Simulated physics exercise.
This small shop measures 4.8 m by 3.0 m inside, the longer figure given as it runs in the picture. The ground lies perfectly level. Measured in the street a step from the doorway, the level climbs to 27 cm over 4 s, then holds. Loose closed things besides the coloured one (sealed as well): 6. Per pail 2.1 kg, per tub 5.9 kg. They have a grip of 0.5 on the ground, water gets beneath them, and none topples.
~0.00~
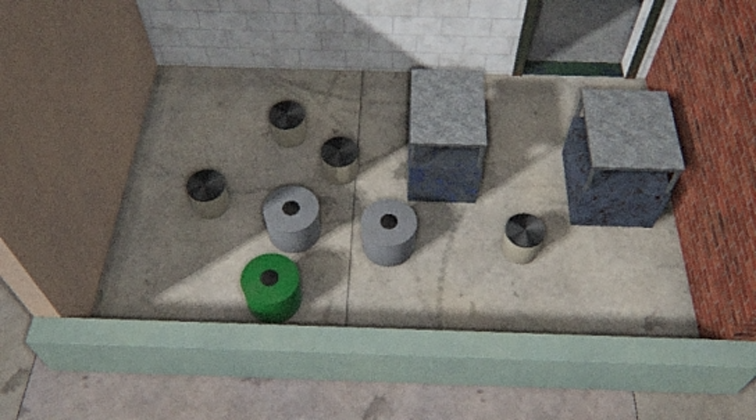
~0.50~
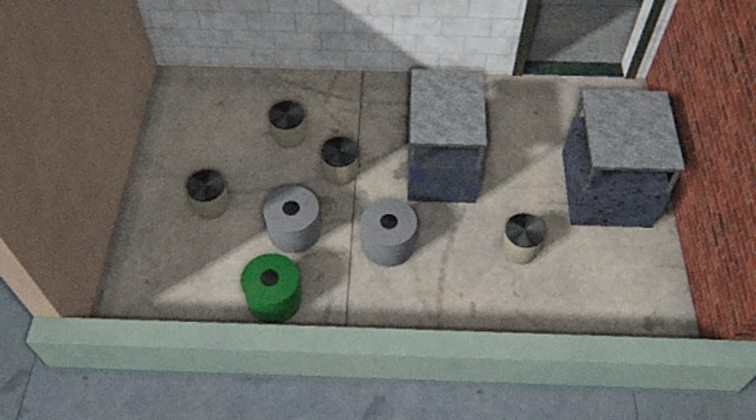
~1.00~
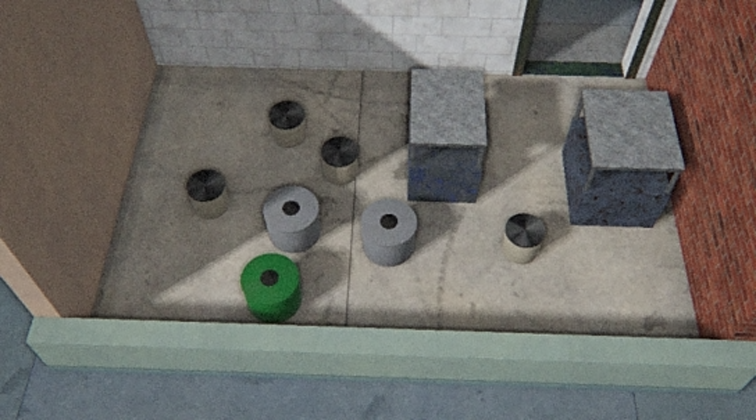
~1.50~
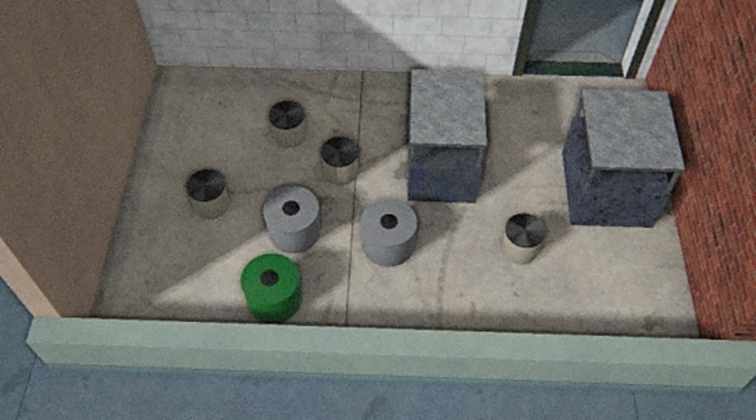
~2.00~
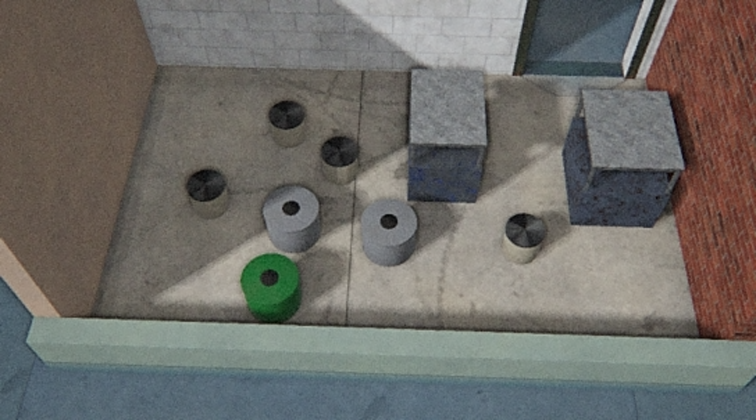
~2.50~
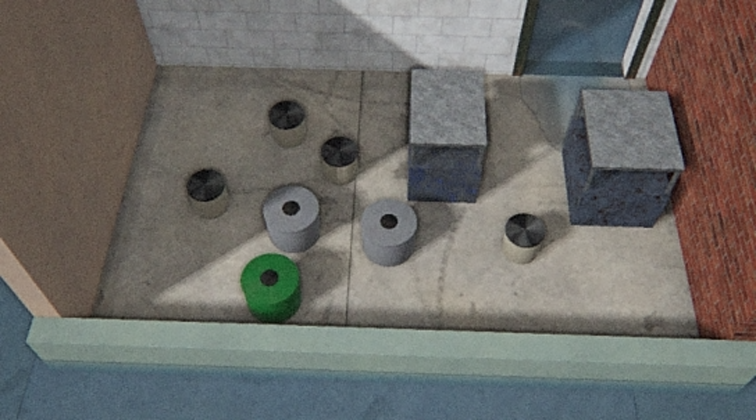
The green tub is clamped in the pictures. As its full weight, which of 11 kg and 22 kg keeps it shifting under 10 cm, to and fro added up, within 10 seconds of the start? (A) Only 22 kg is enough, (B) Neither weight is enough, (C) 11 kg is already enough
(B) Neither weight is enough.
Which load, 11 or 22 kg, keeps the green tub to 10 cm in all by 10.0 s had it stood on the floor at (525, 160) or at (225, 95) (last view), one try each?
Going in order: Neither weight works, heavier weight required.
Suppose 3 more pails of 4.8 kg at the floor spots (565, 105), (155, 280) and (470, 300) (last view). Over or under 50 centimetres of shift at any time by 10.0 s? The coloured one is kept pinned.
Order as asked: Goes beyond / stays within / goes beyond.
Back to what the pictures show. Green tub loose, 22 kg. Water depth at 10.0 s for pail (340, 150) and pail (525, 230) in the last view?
I'd put it at 7 cm and 15 cm respectively.
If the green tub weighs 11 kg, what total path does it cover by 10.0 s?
Around 100 cm in total.
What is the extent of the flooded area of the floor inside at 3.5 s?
Roughly 2.5 m2.
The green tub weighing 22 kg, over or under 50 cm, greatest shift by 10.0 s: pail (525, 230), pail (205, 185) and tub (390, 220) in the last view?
In that order: Beyond, below, below.
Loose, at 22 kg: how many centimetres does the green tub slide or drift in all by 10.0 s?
The distance adds up to about 20 cm.
After 3.5 s the green tub would be 0 cm from its start with 11 kg and 0 cm from its start with 22 kg; 0 cm of water round it then.
After 4.5 s the green tub would be 0 cm from its start with 11 kg and 0 cm from its start with 22 kg; 0 cm of water round it then.
After 7.0 s the green tub would be 0 cm from its start with 11 kg and 0 cm from its start with 22 kg; 5 cm of water round it then.
After 10.0 s the green tub would be 94 cm from its start with 11 kg and 23 cm from its start with 22 kg; 7 cm of water round it then.
